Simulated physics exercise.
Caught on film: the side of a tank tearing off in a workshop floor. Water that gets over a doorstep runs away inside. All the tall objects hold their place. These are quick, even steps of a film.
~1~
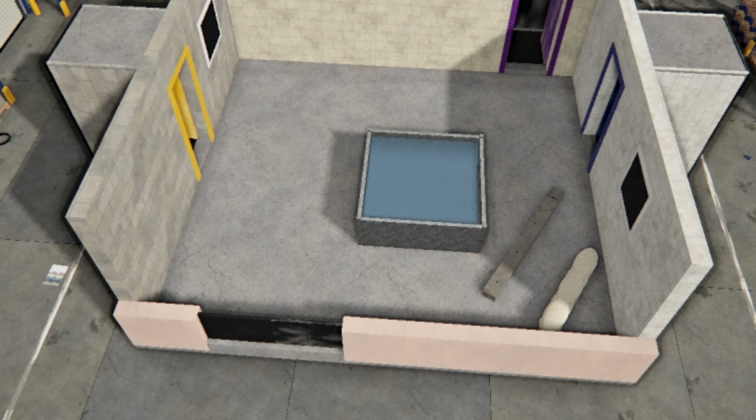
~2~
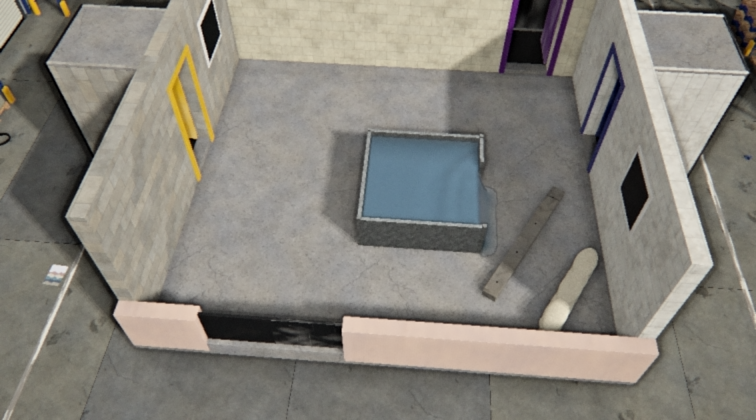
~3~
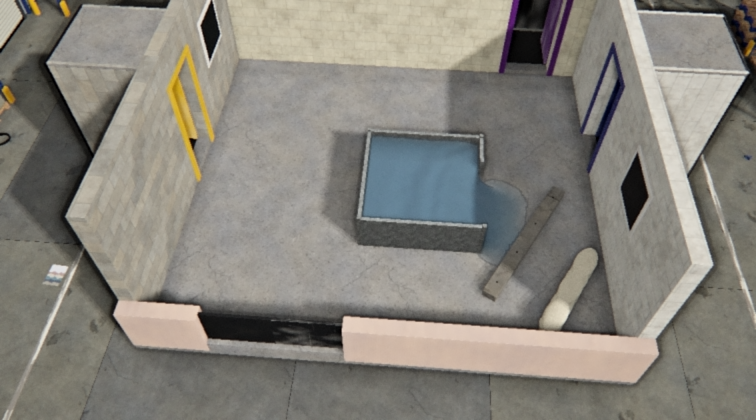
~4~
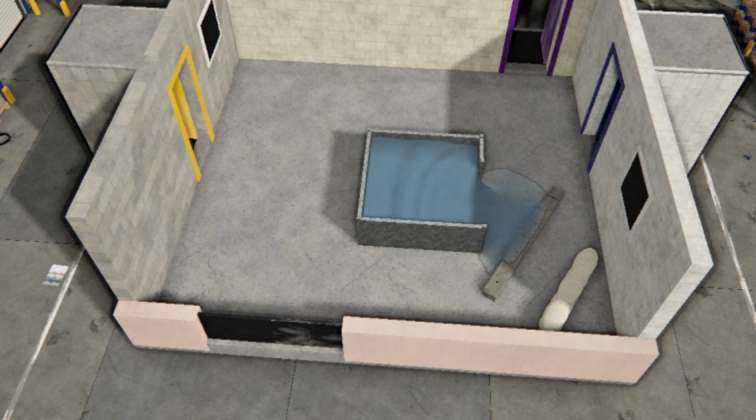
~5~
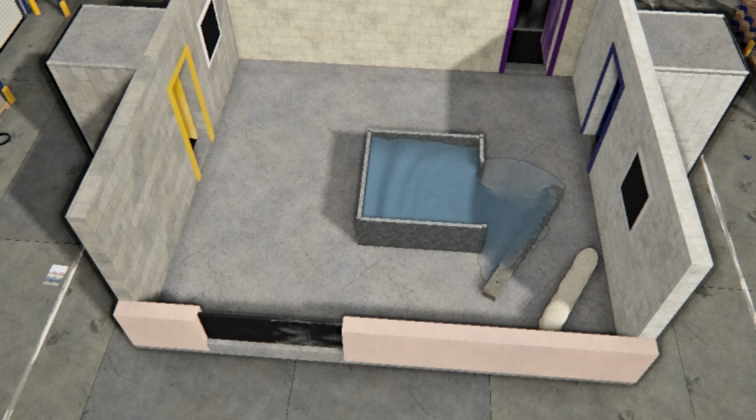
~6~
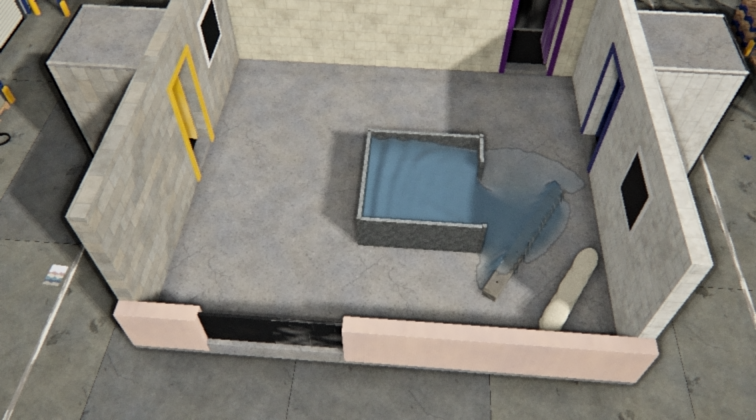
The clip shows a square tank of water in a walled workshop space; its right side opens, and water pours out across the floor to the right, spreading over a low grey slab near a pale rounded bar.
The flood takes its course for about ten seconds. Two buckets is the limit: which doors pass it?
In the end: The blue door lets in a lot; the purple door lets in a lot; the yellow door admits no more than that.
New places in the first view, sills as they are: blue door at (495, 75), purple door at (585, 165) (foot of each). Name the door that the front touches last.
That is the yellow-painted one.
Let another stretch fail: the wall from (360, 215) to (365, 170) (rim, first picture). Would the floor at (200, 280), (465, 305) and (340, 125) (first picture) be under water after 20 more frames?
In turn: Under water, no water, not flooded.
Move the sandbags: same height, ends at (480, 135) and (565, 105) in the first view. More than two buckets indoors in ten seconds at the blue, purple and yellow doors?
The blue door goes over, the purple door holds, the yellow door takes less.
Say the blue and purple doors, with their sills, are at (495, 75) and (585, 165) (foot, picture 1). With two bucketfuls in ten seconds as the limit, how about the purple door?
My reading: The purple one takes more.
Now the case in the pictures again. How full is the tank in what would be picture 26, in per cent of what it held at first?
I make it 32 per cent.
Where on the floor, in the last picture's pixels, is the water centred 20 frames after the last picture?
Roughly at (487, 201).
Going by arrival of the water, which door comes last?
That is the yellow door.
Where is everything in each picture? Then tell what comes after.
The tank at (423, 178) is whole and still, in the first frame.
The front is at (490, 252), out from the gap at (478, 209), in the second frame.
Water pours out at (477, 211) and has run to (510, 188), in the third frame.
The front is at (540, 192), out from the gap at (477, 212), in the fourth frame.
Water pours out at (477, 212) and has run to (559, 186), in the fifth frame.
Water pours out at (477, 212) and has run to (574, 177), in the sixth frame.
A moment on, water covers 15 % of the floor; the blue door under two buckets in, the purple door not reached, the yellow door not reached.
Next, water covers 30 % of the floor; the blue door over two buckets in, the purple door not reached, the yellow door not reached.
Then, water covers 40 % of the floor; the blue door far over two buckets in, the purple door over two buckets in, the yellow door not reached.
Later, water covers 70 % of the floor; the blue door far over two buckets in, the purple door far over two buckets in, the yellow door not reached.
In the end, water covers 95 % of the floor; the blue door far over two buckets in, the purple door far over two buckets in, the yellow door wet at the sill, nothing in.
